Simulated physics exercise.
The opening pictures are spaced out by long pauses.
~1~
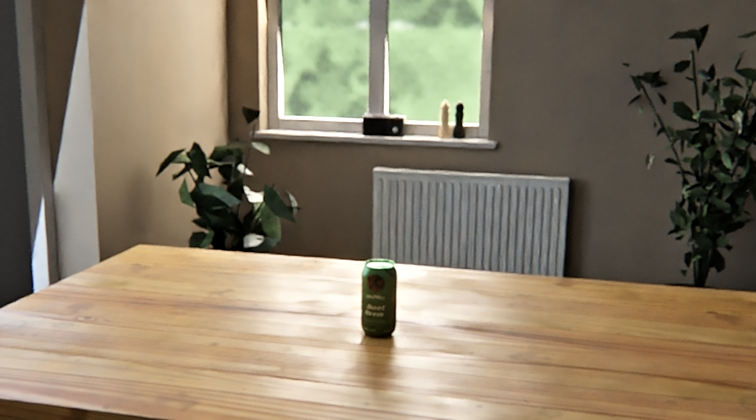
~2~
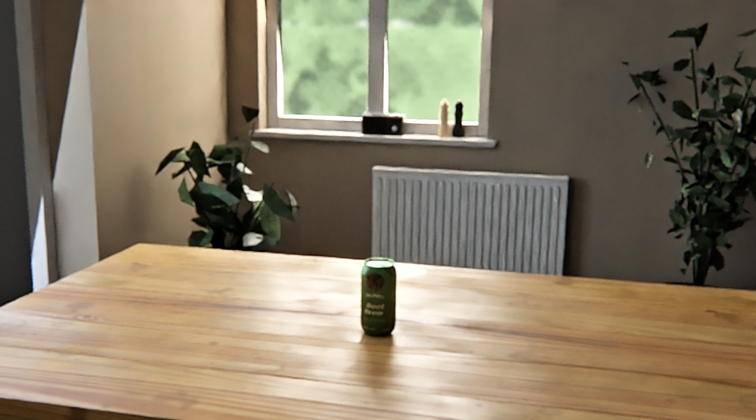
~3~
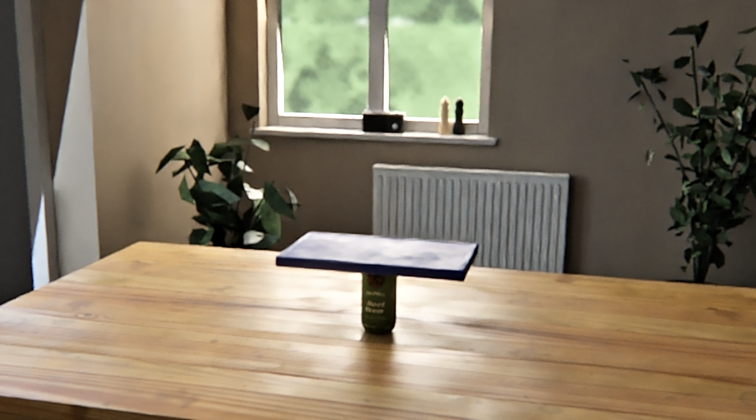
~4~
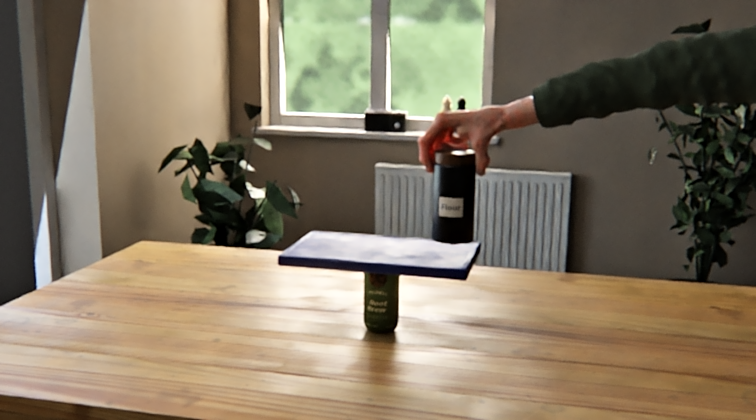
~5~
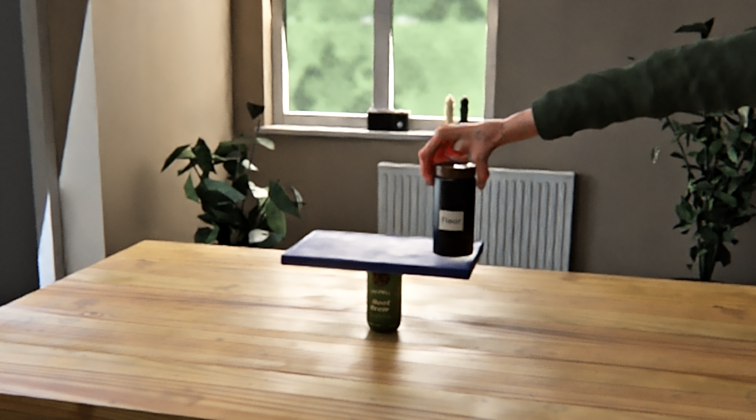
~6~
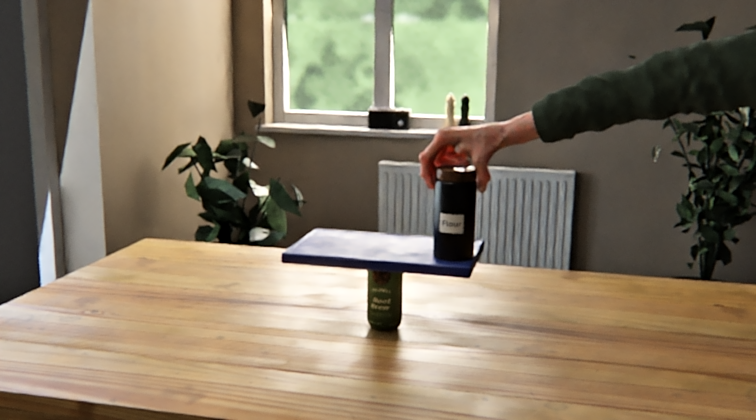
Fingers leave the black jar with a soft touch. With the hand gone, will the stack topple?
Yes, it topples.
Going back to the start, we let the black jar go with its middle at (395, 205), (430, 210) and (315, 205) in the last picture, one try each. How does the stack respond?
First try: It stays up; second try: It comes apart; third try: It loses its balance.
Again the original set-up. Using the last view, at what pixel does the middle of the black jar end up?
Roughly pixel (551, 326) in the last picture.
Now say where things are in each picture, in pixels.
The last thing is not in view yet, in the first frame.
The last thing is not in view yet, in the second frame.
The last thing is not in view yet; blue lid (380, 255), in the third frame.
Coming down; black jar (454, 196); blue lid (383, 254), in the fourth frame.
Coming down; black jar (454, 209); blue lid (385, 253), in the fifth frame.
In place under the hand; black jar (455, 212); blue lid (386, 252), in the sixth frame.
Then, 0.50 s after the last picture, black jar now fallen; blue lid tipped 61° from how it was.
Then, 0.80 s after the last picture, blue lid now fallen; green can tipped 43° from how it was.
At rest, fallen, blue lid, green can and black jar. Seen from the same camera at the end, black jar near (551, 326). The stack loses its balance.
